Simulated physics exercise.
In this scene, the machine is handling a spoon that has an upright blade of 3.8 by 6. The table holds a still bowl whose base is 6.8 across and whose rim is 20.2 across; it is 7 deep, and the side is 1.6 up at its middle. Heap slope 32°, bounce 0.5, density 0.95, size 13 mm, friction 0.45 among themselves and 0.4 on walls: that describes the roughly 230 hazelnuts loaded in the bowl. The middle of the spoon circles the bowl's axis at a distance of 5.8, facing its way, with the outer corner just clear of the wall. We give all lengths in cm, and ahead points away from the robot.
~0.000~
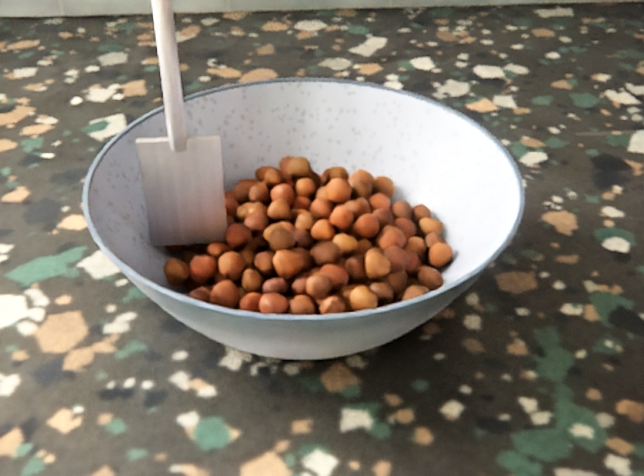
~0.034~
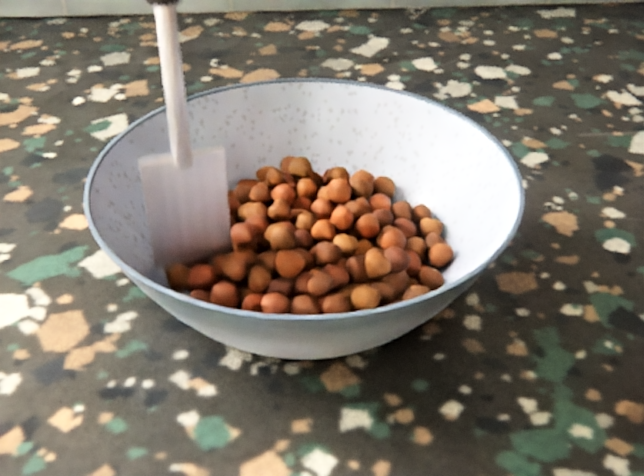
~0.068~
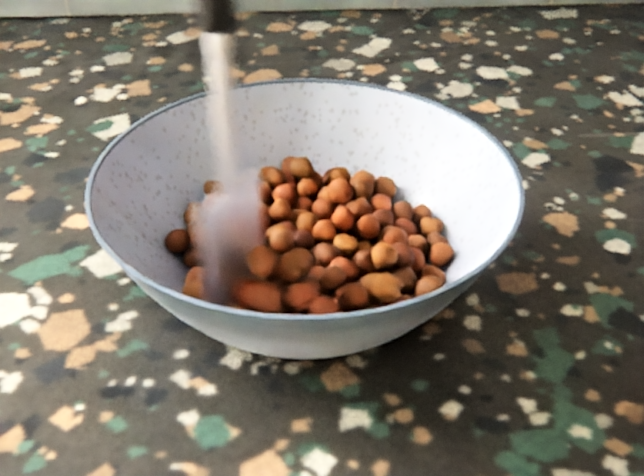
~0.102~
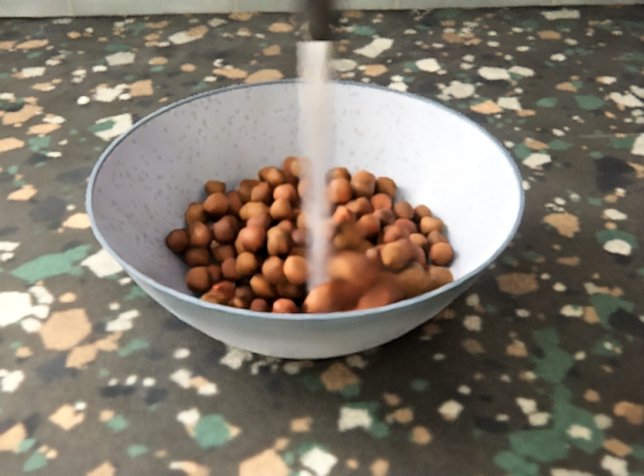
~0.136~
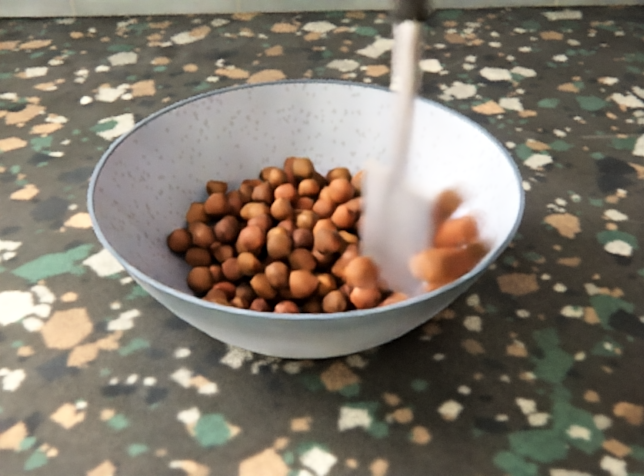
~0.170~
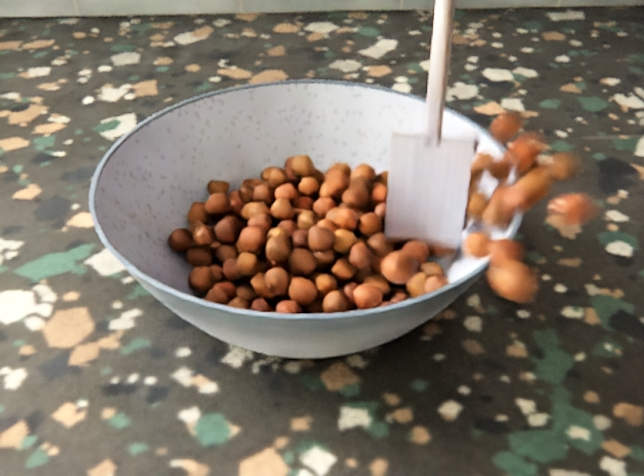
A flat-bladed spoon sweeps rightward along the bowl's near side, flinging several nuts over the rim.
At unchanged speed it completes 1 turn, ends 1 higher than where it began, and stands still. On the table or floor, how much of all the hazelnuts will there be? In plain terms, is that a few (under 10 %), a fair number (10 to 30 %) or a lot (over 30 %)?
A fair number, 10 to 30 %.
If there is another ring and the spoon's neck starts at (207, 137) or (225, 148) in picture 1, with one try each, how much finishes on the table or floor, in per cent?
Some 25 and 20 per cent.
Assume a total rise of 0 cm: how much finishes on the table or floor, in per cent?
25 %.
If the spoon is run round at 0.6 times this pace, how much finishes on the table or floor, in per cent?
Some 5 in a hundred.
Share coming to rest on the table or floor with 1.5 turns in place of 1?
I'd expect some 20 per cent.
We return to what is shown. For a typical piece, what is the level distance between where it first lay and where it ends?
Roughly 1 cm.
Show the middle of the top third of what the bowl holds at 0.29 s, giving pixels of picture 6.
I'd say about (280, 206).
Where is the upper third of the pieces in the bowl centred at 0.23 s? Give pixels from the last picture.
About pixel (327, 190).
After 0.23 s, 235° round, highest piece 12 above the table; 217 in the bowl, 15 in flight or on the tool.
After 0.29 s, 304° round, highest piece 11 above the table; 207 in the bowl, 2 on the table or floor, 23 in flight or on the tool.
After 0.52 s, 0° round, highest piece 5 above the table; 197 in the bowl, 34 on the table or floor, 1 in flight or on the tool.
After 1.22 s, 0° round, highest piece 4 above the table; 197 in the bowl, 35 on the table or floor.
At rest, 197 in the bowl, 35 on the table or floor. That is 15 % on the table or floor.
